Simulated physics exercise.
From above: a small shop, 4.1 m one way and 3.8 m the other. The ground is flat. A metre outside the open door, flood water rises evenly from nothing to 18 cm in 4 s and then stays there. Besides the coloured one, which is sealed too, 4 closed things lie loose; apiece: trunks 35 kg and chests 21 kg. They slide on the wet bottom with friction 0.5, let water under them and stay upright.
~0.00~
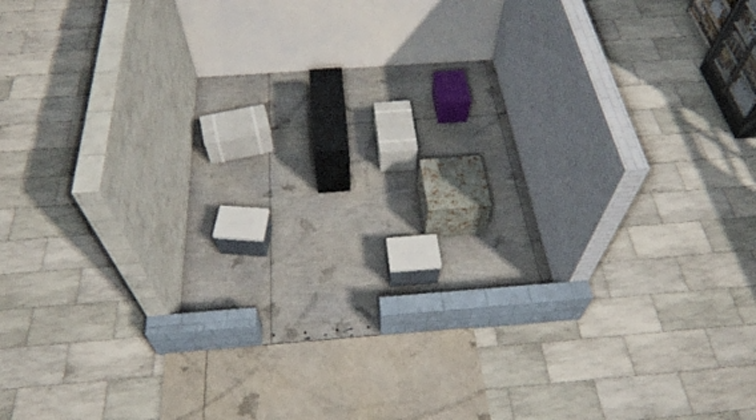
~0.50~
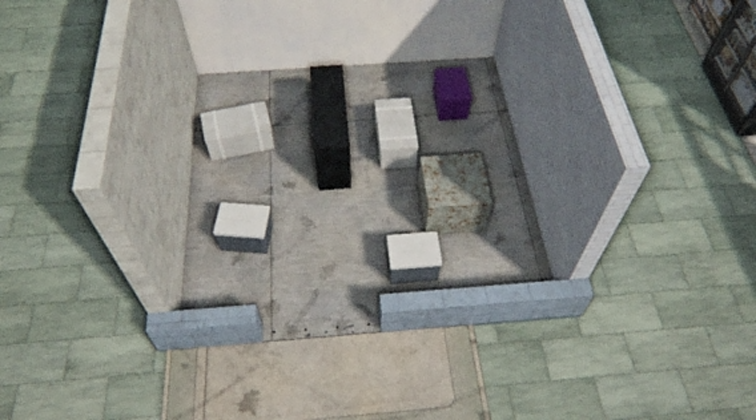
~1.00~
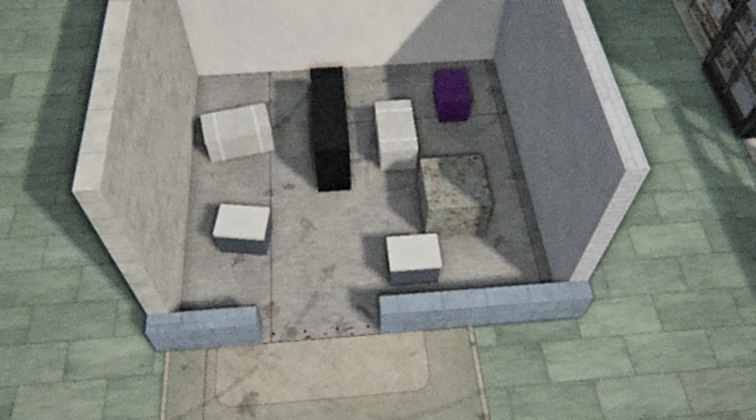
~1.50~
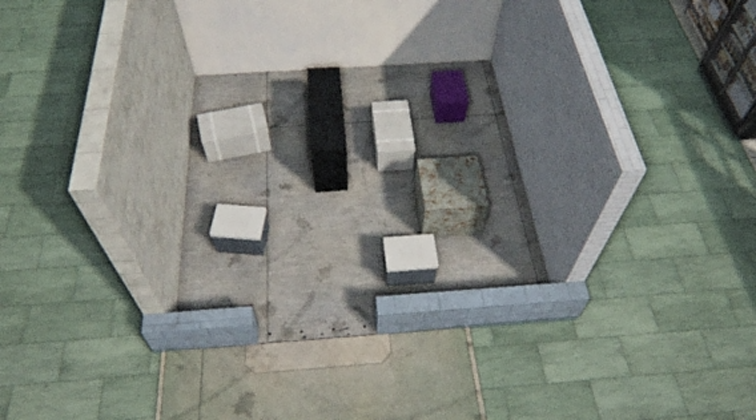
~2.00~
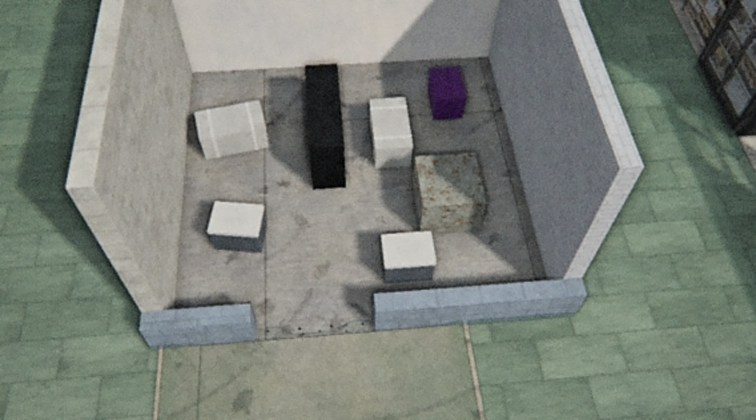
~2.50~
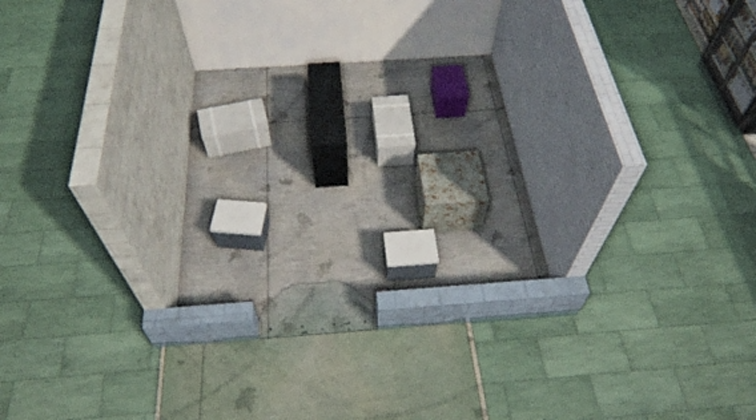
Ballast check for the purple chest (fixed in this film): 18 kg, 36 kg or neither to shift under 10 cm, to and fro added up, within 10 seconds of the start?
I expect that the lower weight is enough.
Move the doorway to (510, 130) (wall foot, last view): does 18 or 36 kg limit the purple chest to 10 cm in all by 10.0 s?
Then only the higher weight holds it.
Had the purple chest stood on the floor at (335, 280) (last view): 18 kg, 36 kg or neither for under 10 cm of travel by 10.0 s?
Only the larger holds.
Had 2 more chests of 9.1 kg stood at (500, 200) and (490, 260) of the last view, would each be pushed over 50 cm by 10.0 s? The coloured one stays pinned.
In that order: Under, short of it.
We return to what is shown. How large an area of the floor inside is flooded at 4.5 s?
Some 4.5 m2.
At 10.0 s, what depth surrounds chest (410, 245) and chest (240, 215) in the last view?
About 5 and 9 cm.
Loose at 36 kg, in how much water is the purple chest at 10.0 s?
About 6 cm.
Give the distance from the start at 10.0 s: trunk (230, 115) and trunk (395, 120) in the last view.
In turn: 0 cm, 0 cm.
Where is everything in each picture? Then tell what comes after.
In the first picture, the purple chest at (452, 86) rests on the ground; water covers 0.0 m2; 0 of 5 have shifted.
In the second picture, the purple chest at (453, 83), on the bottom; 0.0 m2 under water; 0 of 5 have shifted.
In the third picture, the purple chest at (453, 86), on the bottom; water covers 0.0 m2; 0 of 5 have shifted.
In the fourth picture, the purple chest at (450, 86), on the bottom; 0.0 m2 under water; 0 of 5 have shifted.
In the fifth picture, the purple chest at (448, 83) rests on the ground; 0.0 m2 under water; 0 of 5 have shifted.
In the sixth picture, the purple chest at (450, 81) rests on the ground; water covers 0.4 m2; 0 of 5 have shifted.
After 3.5 s the purple chest would be 0 cm from its start with 18 kg and 0 cm from its start with 36 kg; 0 cm of water round it then.
After 4.5 s the purple chest would be 0 cm from its start with 18 kg and 0 cm from its start with 36 kg; 0 cm of water round it then.
After 7.0 s the purple chest would be 0 cm from its start with 18 kg and 0 cm from its start with 36 kg; 0 cm of water round it then.
After 10.0 s the purple chest would be 0 cm from its start with 18 kg and 0 cm from its start with 36 kg; 6 cm of water round it then.
